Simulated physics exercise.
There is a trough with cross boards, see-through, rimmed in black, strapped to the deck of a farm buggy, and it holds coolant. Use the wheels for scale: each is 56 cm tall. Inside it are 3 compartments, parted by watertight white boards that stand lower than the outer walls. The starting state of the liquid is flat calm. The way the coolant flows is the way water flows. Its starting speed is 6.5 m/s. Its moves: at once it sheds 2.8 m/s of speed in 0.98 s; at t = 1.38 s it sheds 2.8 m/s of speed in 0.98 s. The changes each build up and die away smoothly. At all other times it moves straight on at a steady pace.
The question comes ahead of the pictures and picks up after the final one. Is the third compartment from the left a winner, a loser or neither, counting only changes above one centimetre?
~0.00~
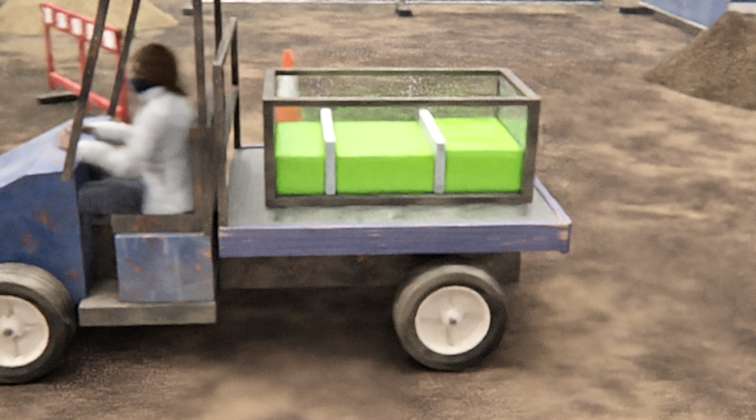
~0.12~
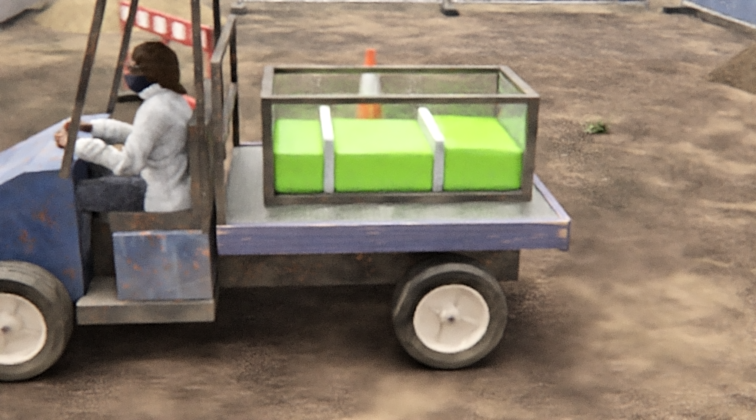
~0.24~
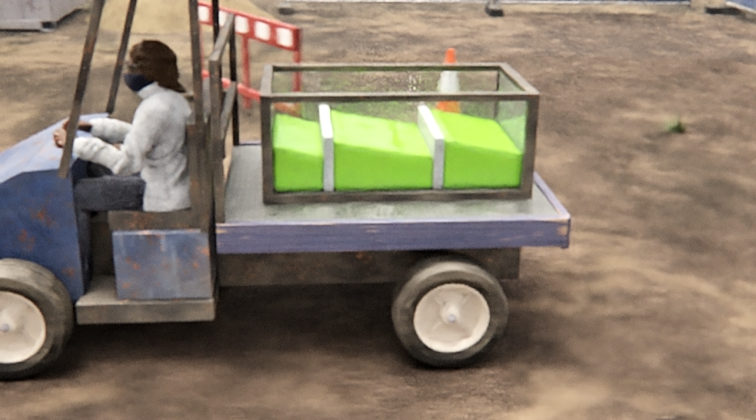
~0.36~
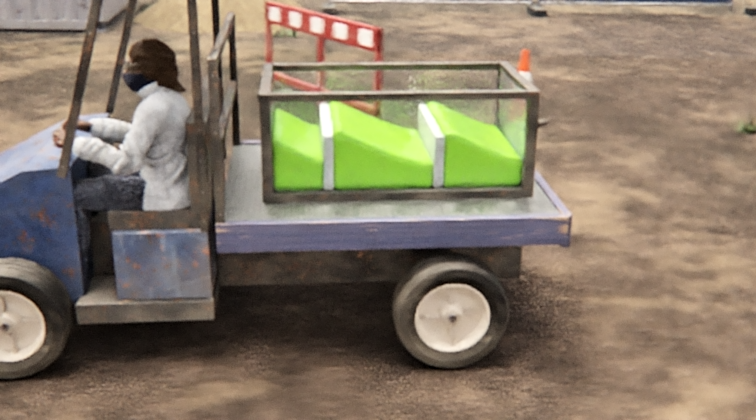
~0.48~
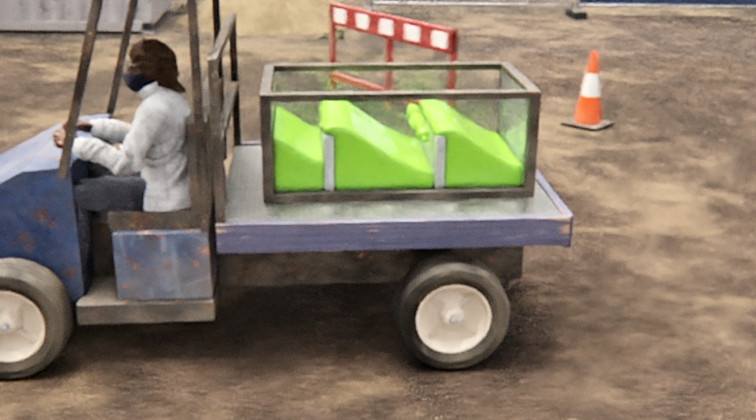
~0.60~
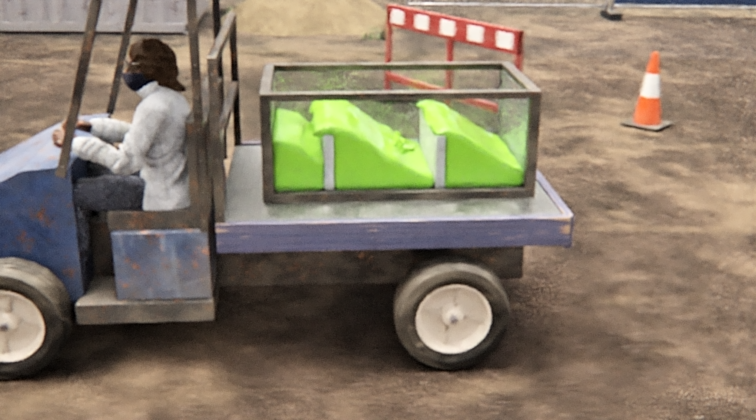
That compartment ends fallen.
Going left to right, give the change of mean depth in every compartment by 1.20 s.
From the left: 6 up, 1 down, 2 down.
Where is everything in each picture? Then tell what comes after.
In the first picture, compartments from the left stand at (300, 149), (389, 149), (477, 148); board top at (330, 142) and (441, 143); the front is on the left, levels are read along the near wall; a wheel hub at (454, 325).
In the second picture, compartments from the left stand at (298, 147), (388, 147), (477, 146).
In the third picture, compartments from the left stand at (298, 146), (388, 145), (476, 142).
In the fourth picture, compartments from the left stand at (298, 145), (388, 145), (477, 141).
In the fifth picture, compartments from the left stand at (298, 145), (389, 149), (478, 141).
In the sixth picture, compartments from the left stand at (298, 138), (389, 151), (478, 142); a wheel hub at (455, 323).
Then, 1.20 s in, left to right it is 27, 21, 19 cm deep.
Then, 2.00 s in, left to right it is 33, 18, 19 cm deep.
Then, 2.90 s in, left to right it is 30, 20, 18 cm deep.
Then, 5.34 s in, left to right it is 27, 21, 18 cm deep.
